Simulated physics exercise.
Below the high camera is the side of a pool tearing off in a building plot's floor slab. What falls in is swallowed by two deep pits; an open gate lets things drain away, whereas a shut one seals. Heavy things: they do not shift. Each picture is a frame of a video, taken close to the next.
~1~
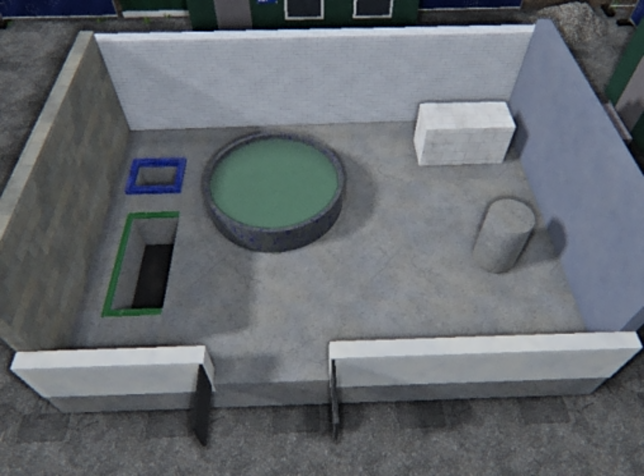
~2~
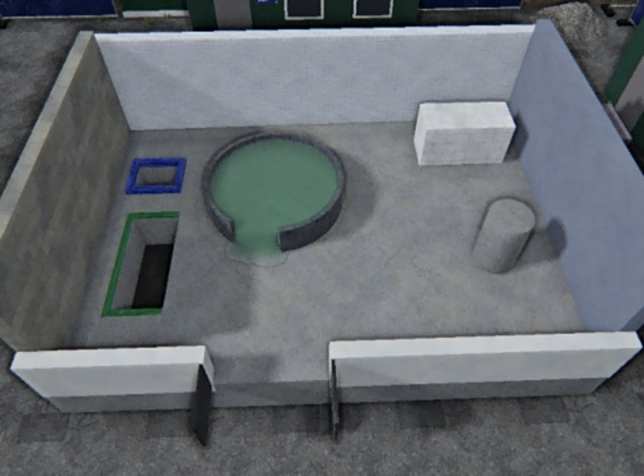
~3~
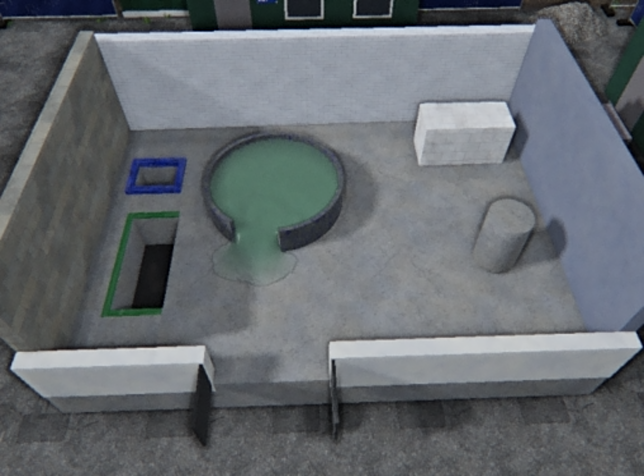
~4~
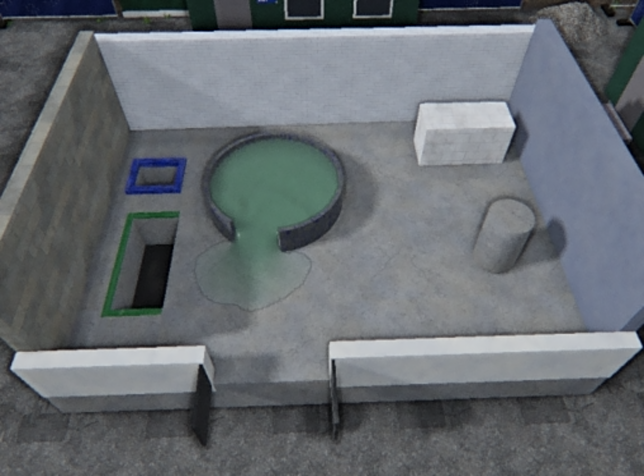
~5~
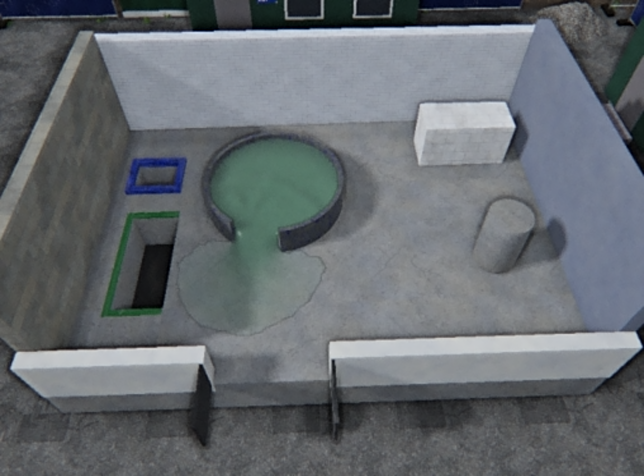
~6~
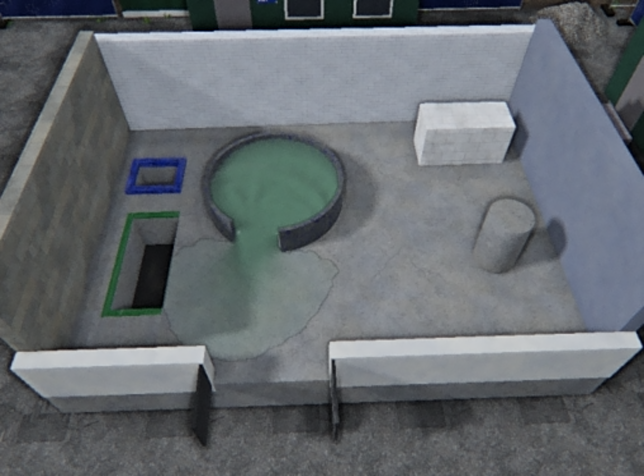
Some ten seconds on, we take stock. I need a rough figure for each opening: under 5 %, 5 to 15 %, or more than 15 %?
At the end, the gate is going to fail to stay at fifteen per cent or less. The green pit is going to fail to stay at fifteen per cent or less. The blue pit is going to fail to get to five per cent.
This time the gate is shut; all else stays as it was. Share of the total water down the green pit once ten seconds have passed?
The green pit gets 30 per cent.
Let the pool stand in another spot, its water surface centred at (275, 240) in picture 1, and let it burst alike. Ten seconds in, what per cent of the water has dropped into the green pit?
Green: 12 %.
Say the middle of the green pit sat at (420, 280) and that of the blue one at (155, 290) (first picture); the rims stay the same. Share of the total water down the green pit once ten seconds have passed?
The green pit takes 2 per cent.
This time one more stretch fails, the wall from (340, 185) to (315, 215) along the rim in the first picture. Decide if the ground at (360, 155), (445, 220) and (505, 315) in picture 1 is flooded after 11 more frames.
Unsoaked, then soaked, then soaked.
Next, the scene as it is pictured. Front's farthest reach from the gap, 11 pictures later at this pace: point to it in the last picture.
I'd say at around (60, 374).
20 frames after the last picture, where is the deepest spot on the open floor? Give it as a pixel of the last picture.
Close to (60, 374).
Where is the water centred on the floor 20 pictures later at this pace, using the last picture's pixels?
At about (249, 234).
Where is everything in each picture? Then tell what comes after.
The first frame shows still water in the round tank at (274, 181).
In the second frame, the front is at (229, 254), out from the gap at (257, 242).
In the third frame, water pours out at (257, 243) and has run to (220, 271).
In the fourth frame, the front is at (214, 296), out from the gap at (257, 243).
In the fifth frame, the front is at (219, 325), out from the gap at (257, 243).
In the sixth frame, the front is at a hidden place, out from the gap at (257, 243).
A moment on, water covers 20 % of the floor; the gate 2 %, the green pit 1 %, the blue pit 0 %.
Next, water covers 20 % of the floor; the gate 7 %, the green pit 3 %, the blue pit 0 %.
Then, water covers 25 % of the floor; the gate 14 %, the green pit 6 %, the blue pit 0 %.
Later, water covers 30 % of the floor; the gate 23 %, the green pit 14 %, the blue pit 0 %.
In the end, water covers 35 % of the floor; the gate 31 %, the green pit 24 %, the blue pit 0 %.
